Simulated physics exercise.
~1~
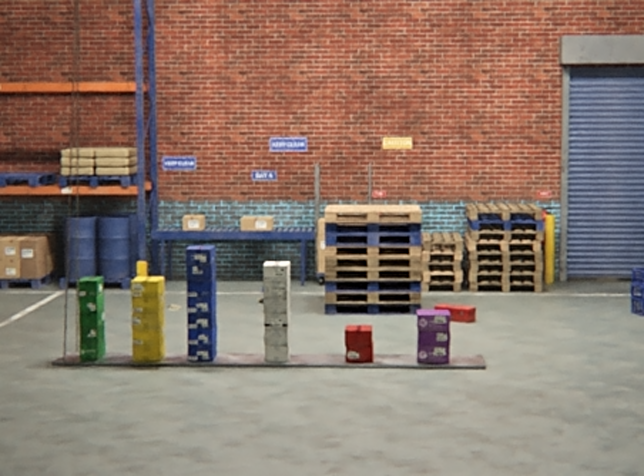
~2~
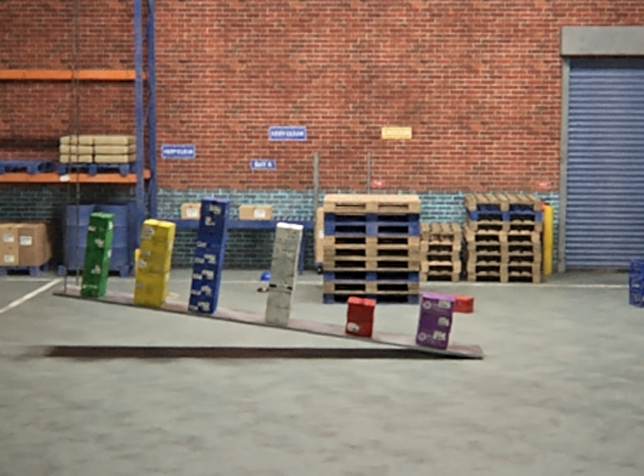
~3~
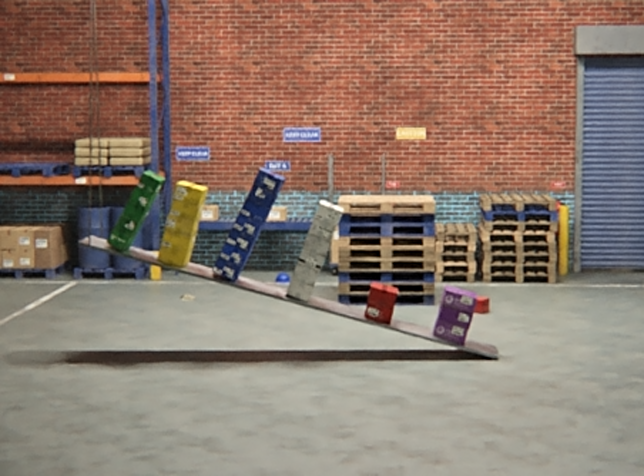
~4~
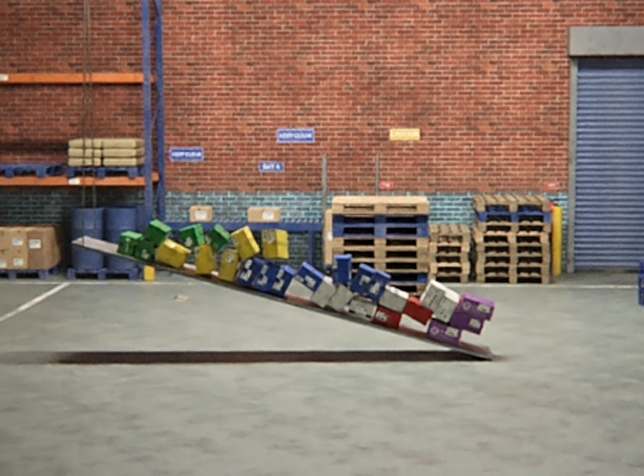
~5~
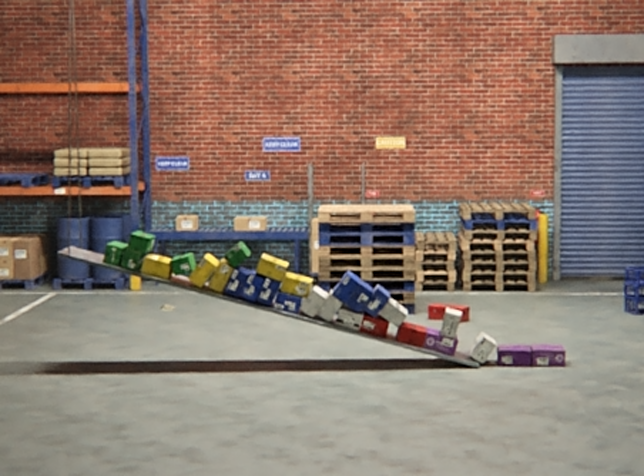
Stacked colourful parcels topple and slide down a rack as its left end rises.
